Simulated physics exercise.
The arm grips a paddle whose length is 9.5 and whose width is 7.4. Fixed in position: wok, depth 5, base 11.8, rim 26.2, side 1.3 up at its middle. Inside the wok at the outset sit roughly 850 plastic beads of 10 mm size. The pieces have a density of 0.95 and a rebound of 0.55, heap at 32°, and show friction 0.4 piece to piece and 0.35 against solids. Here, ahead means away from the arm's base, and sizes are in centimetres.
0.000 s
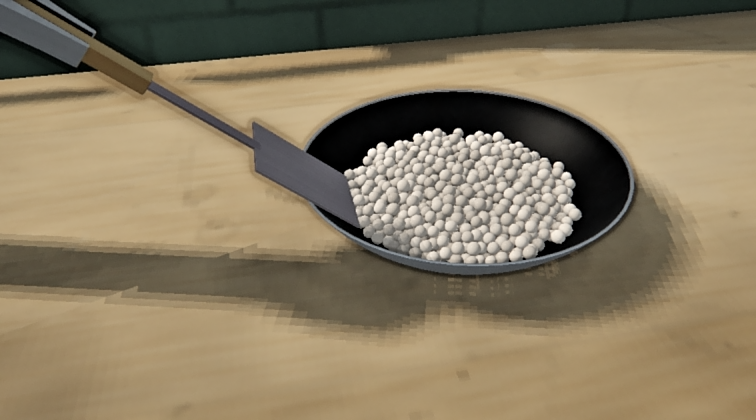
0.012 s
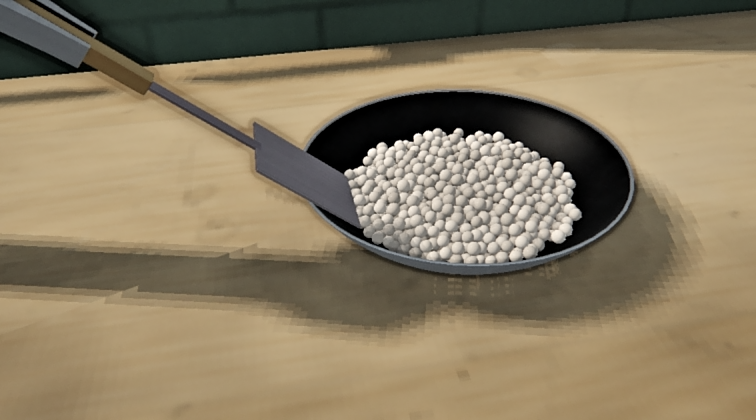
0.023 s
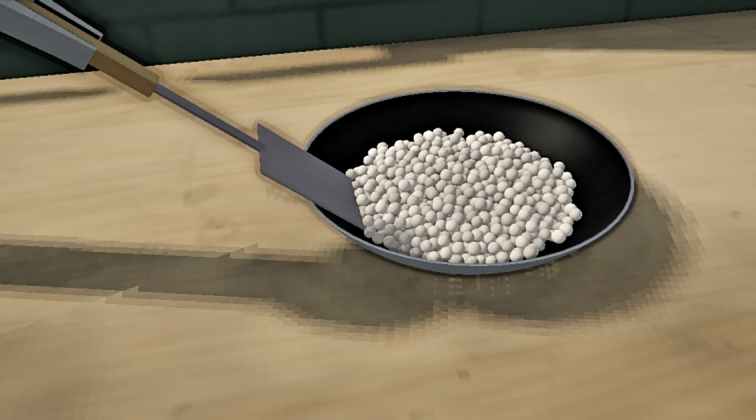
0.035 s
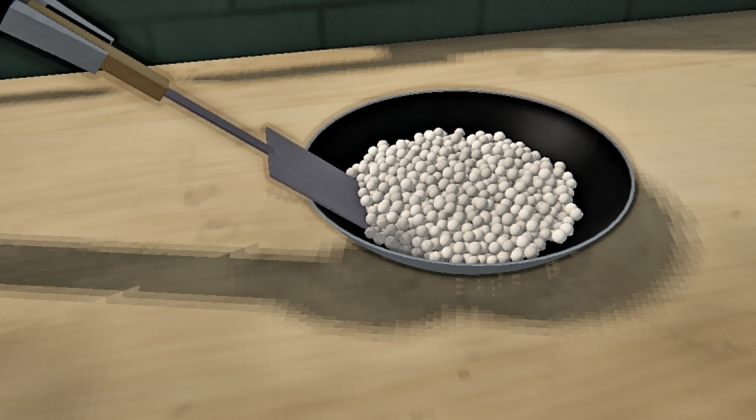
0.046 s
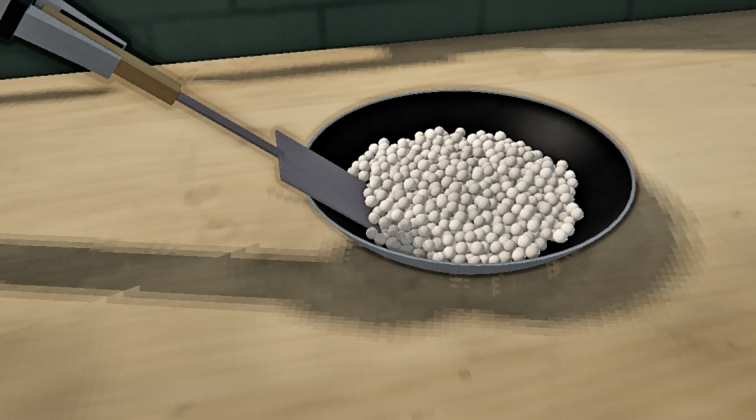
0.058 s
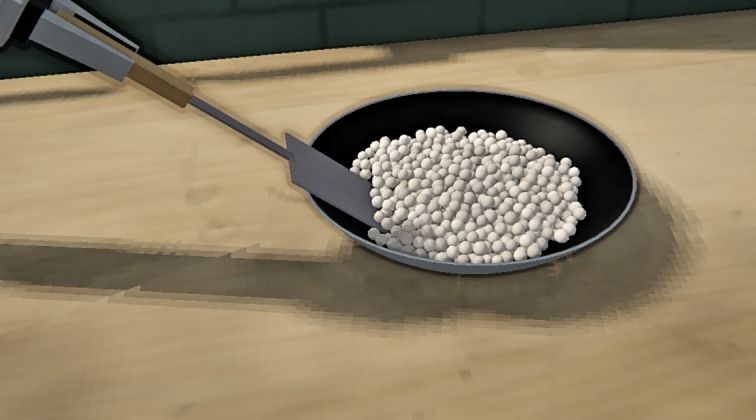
On a pale wooden surface before a dark green brick wall, a spatula held by a mechanical arm rests at the left of a black pan of white beads, then slides slightly rightward, nudging the nearest beads.
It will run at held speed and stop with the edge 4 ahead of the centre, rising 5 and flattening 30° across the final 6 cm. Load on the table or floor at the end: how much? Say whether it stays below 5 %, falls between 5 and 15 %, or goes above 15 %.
It stays below 5 %.
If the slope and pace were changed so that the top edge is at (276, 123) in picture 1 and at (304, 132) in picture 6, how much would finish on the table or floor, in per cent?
It works out to about 0 %, more or less.
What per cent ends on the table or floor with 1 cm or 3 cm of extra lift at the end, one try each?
0 and 0 %.
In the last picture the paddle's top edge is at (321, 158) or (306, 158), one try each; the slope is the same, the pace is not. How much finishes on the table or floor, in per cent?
10 % and 5 %.
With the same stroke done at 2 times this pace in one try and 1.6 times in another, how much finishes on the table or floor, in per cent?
First try around 10 %, second try around 5 %.
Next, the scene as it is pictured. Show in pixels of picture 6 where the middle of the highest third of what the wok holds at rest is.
I'd say around pixel (537, 168).
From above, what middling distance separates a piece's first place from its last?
Roughly 3 centimetres.
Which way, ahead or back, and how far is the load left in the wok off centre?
Roughly 3.5 centimetres ahead.
After 0.12 s, sloping 41°, highest piece 4 above the table; 849 in the wok.
After 0.19 s, sloping 27°, highest piece 6 above the table; 849 in the wok.
After 0.42 s, sloping 11°, highest piece 6 above the table; 849 in the wok.
After 1.47 s, sloping 11°, highest piece 6 above the table; 849 in the wok.
In the end, 849 in the wok. That is 0 % on the table or floor.
